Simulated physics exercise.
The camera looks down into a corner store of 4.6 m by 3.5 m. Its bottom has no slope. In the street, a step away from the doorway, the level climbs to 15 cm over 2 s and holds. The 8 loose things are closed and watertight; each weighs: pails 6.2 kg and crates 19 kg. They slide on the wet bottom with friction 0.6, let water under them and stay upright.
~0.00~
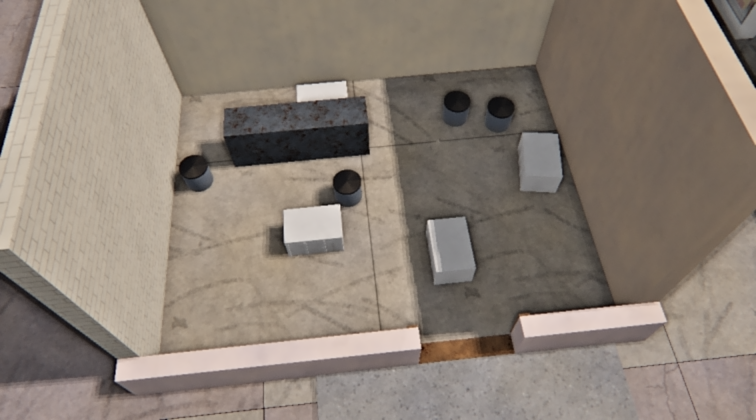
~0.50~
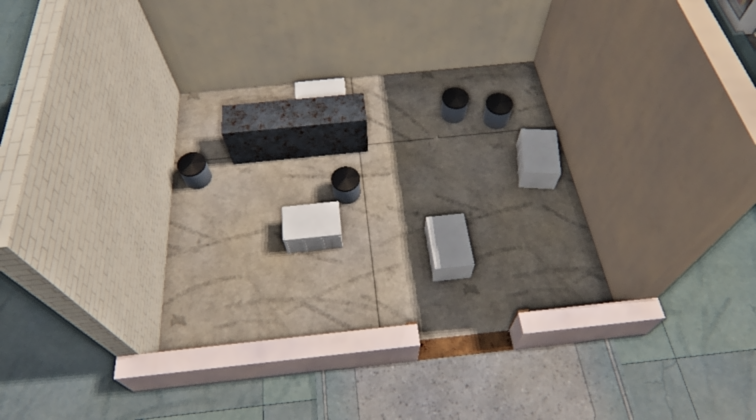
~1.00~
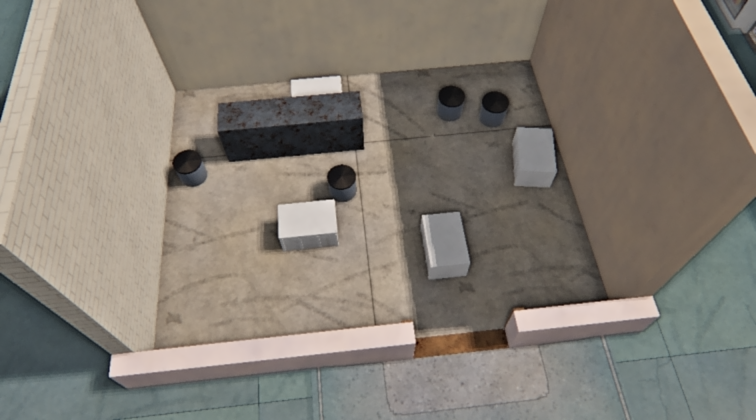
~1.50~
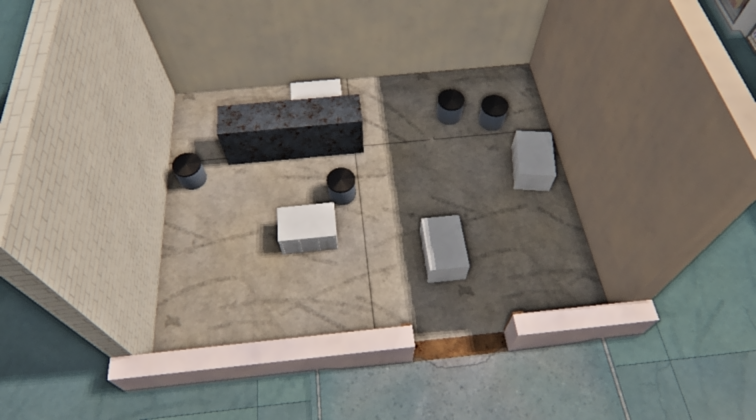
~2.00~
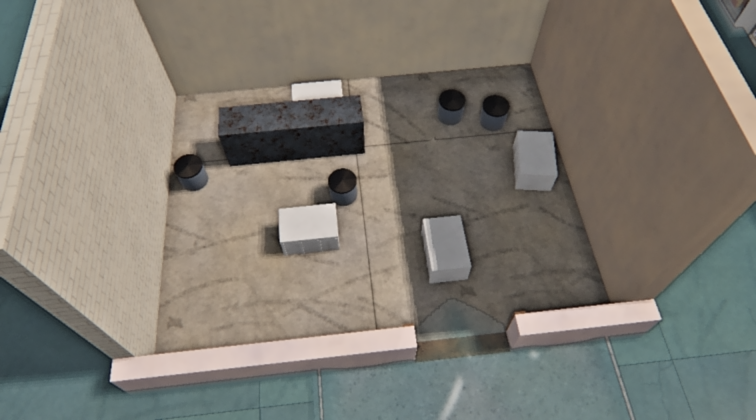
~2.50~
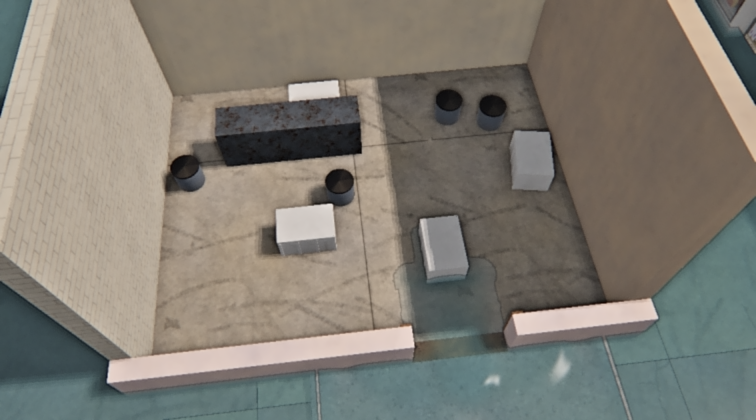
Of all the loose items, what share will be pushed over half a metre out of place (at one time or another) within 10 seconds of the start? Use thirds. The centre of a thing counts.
Share: Not even a third.
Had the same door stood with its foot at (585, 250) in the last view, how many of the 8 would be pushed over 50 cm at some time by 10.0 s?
In that case 0 of them.
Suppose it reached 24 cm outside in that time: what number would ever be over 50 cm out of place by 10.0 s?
Then 6.
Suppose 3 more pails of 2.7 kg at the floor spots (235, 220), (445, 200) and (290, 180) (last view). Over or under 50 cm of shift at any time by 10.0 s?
In that order: Short of it, less, less.
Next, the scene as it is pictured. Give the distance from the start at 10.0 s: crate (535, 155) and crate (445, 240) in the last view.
In turn: 0 cm, 10 cm.
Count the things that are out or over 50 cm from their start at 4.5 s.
By then 0.
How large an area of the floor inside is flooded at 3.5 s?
Roughly 4.0 m2.
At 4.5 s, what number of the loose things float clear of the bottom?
At that moment 0.
After 3.5 s 0 of 8 are over 50 cm from their spots; 0 afloat.
After 4.5 s 0 of 8 are over 50 cm from their spots; 0 afloat.
After 7.0 s 0 of 8 are over 50 cm from their spots; 0 afloat.
After 10.0 s 0 of 8 are over 50 cm from their spots, and 0 have been at some point; 0 afloat.
